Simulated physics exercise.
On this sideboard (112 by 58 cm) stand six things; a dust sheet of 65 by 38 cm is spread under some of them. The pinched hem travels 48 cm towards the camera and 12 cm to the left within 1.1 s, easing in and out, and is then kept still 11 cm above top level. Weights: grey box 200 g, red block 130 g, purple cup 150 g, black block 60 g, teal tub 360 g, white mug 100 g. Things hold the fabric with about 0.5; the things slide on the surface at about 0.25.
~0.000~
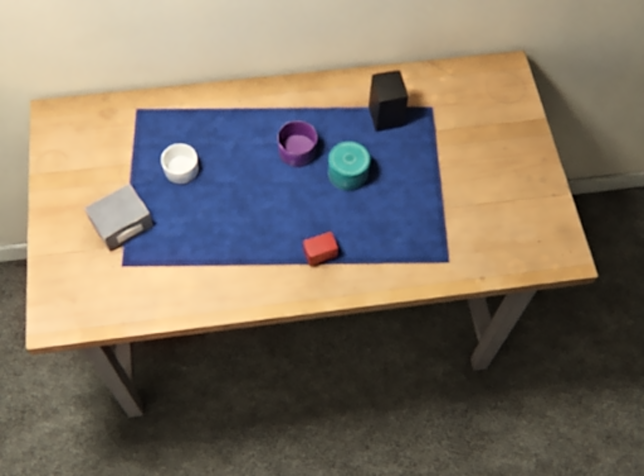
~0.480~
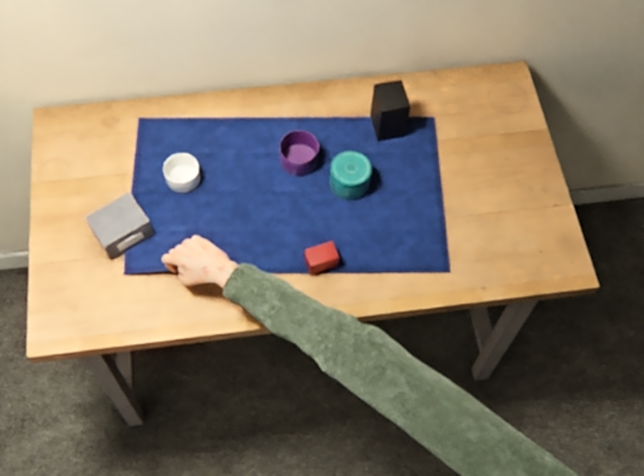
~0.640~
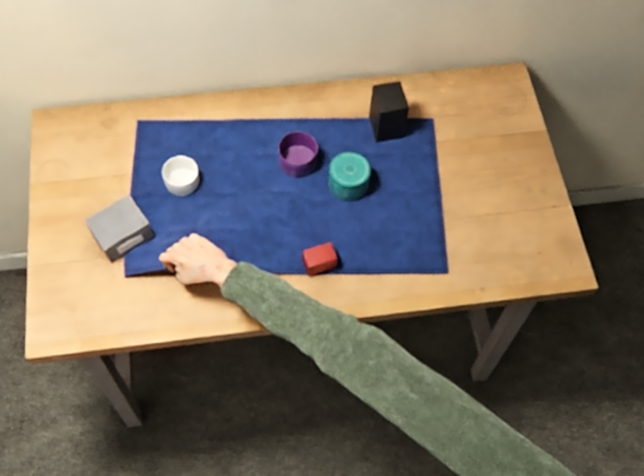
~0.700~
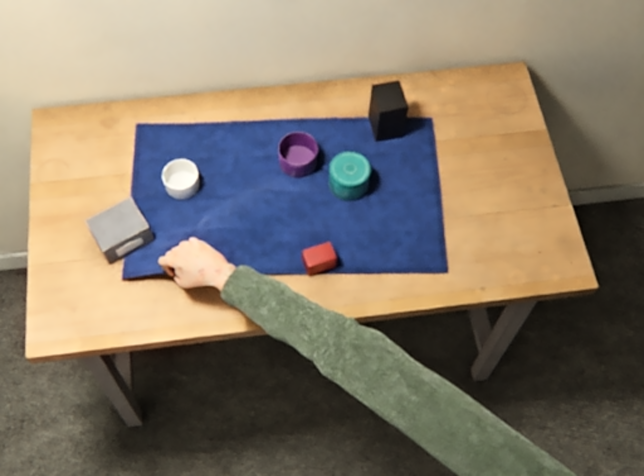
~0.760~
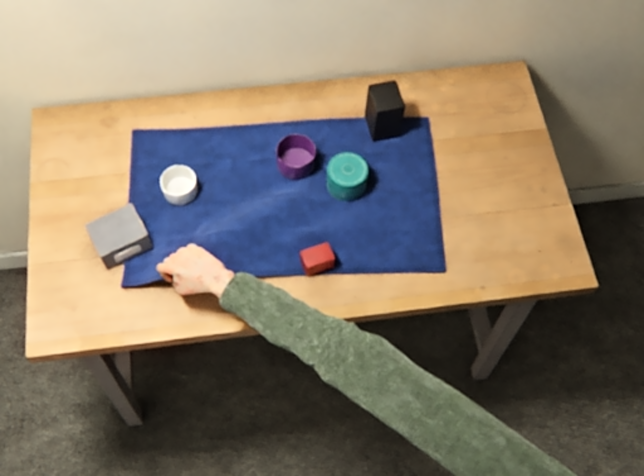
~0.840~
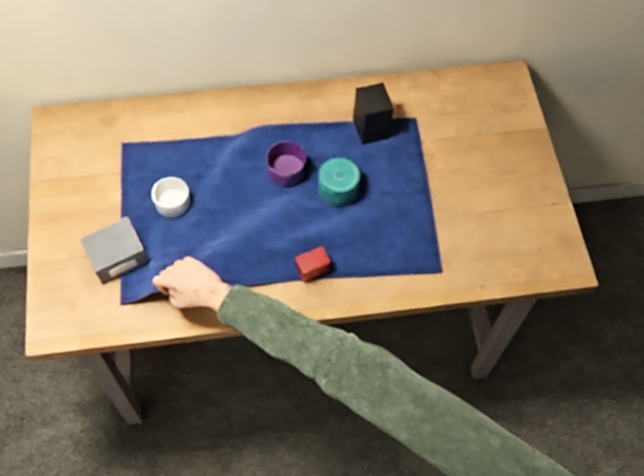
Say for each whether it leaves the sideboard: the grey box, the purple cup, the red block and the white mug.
The grey box drops off, the purple cup goes over the edge, the red block goes over the edge, the white mug drops off.
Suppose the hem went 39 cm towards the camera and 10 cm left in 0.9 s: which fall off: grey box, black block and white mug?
Then: Grey box goes over, black block stays up, white mug goes over.
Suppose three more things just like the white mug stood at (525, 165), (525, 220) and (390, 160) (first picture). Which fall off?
In turn: Remains, remains, drops off.
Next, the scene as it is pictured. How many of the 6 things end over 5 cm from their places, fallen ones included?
I count 6.
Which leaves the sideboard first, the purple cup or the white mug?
First goes the white one.
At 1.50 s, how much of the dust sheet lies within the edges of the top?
Some 35 per cent of it.
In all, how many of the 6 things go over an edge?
6 of them.
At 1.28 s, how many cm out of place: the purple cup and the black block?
About: Purple cup 35 cm, black block 30 cm.
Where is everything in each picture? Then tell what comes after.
Grey box (117, 210); purple cup (297, 137); red block (321, 244); white mug (179, 159); dust sheet corners (122, 266) (137, 109) (432, 107) (449, 262), in the first frame.
Dust sheet corners (139, 118) (434, 117); grip (177, 271), in the second frame.
White mug (180, 171); dust sheet corners (137, 120) (433, 119); grip (175, 270), in the third frame.
Grey box (117, 223); white mug (180, 174); dust sheet corners (136, 123) (432, 118); grip (174, 273), in the fourth frame.
Teal tub (348, 169); purple cup (296, 150); grey box (116, 229); dust sheet corners (132, 130) (429, 117); grip (172, 280), in the fifth frame.
Grey box (112, 244); purple cup (286, 158); red block (313, 260); white mug (170, 192); dust sheet corners (122, 143) (416, 118) (442, 273); grip (169, 292), in the sixth frame.
By 1.1 s, 95 % of the dust sheet is still over the top; white mug 20 cm off its start, grey box 19 cm off its start, purple cup 17 cm off its start.
By 1.3 s, 65 % of the dust sheet is still over the top; white mug 37 cm off its start, purple cup 33 cm off its start, grey box 32 cm off its start.
By 1.5 s, 35 % of the dust sheet is still over the top; white mug over the edge, purple cup 47 cm off its start at (159, 321), grey box over the edge.
By 1.7 s, 15 % of the dust sheet is still over the top; white mug over the edge, purple cup 56 cm off its start, grey box over the edge.
By 3.3 s, 0 % of the dust sheet is still over the top; white mug over the edge, purple cup over the edge, grey box over the edge, red block over the edge.
